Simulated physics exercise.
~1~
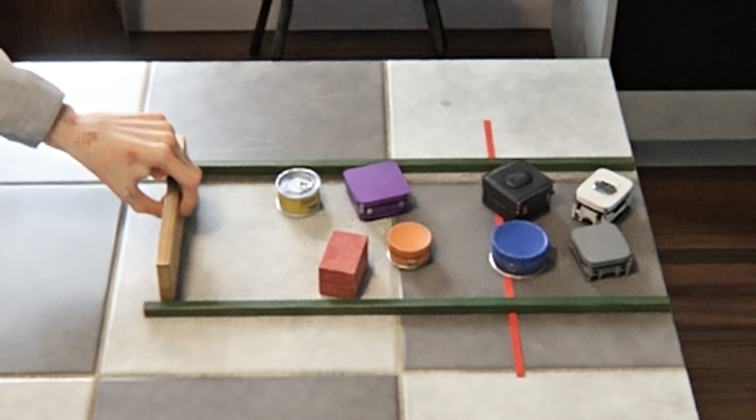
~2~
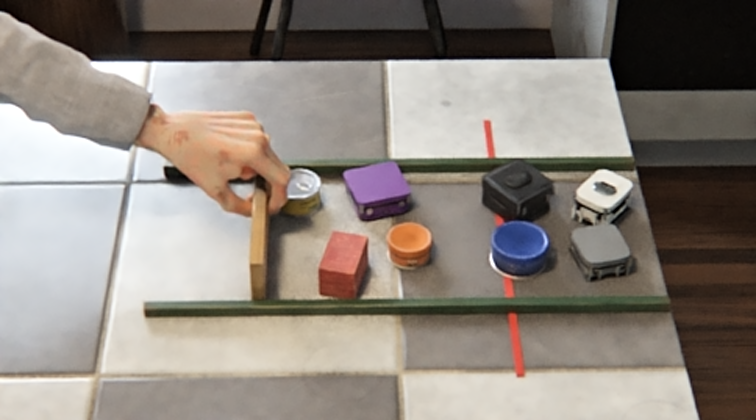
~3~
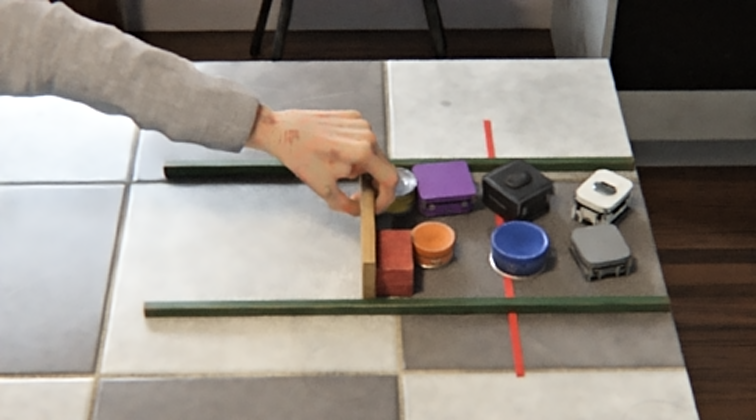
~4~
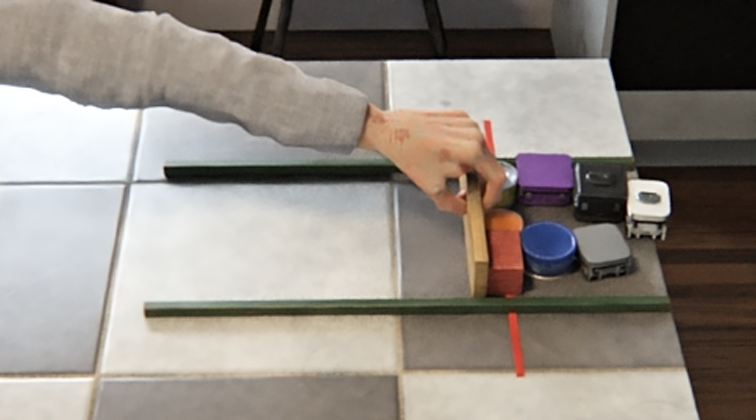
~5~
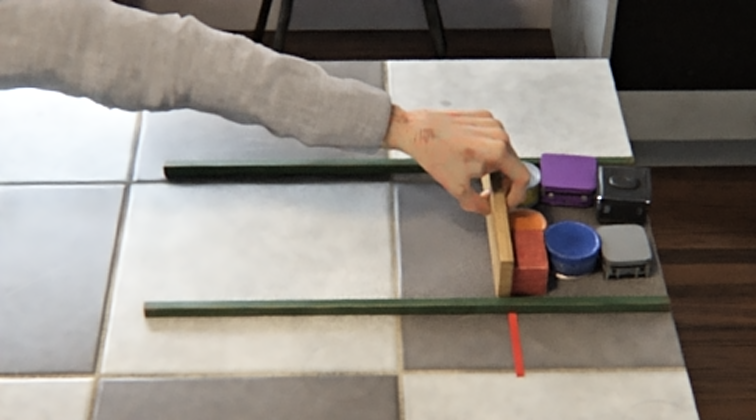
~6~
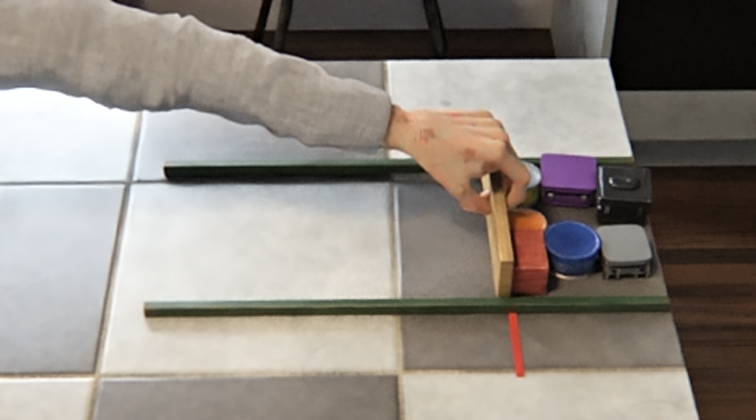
The clip shows a hand pushing an upright wooden board rightward between two green rails, gathering a tin, a red block, cases and small bowls toward the table's edge, until the white case drops out of view and the board stops with the rest still on the table.
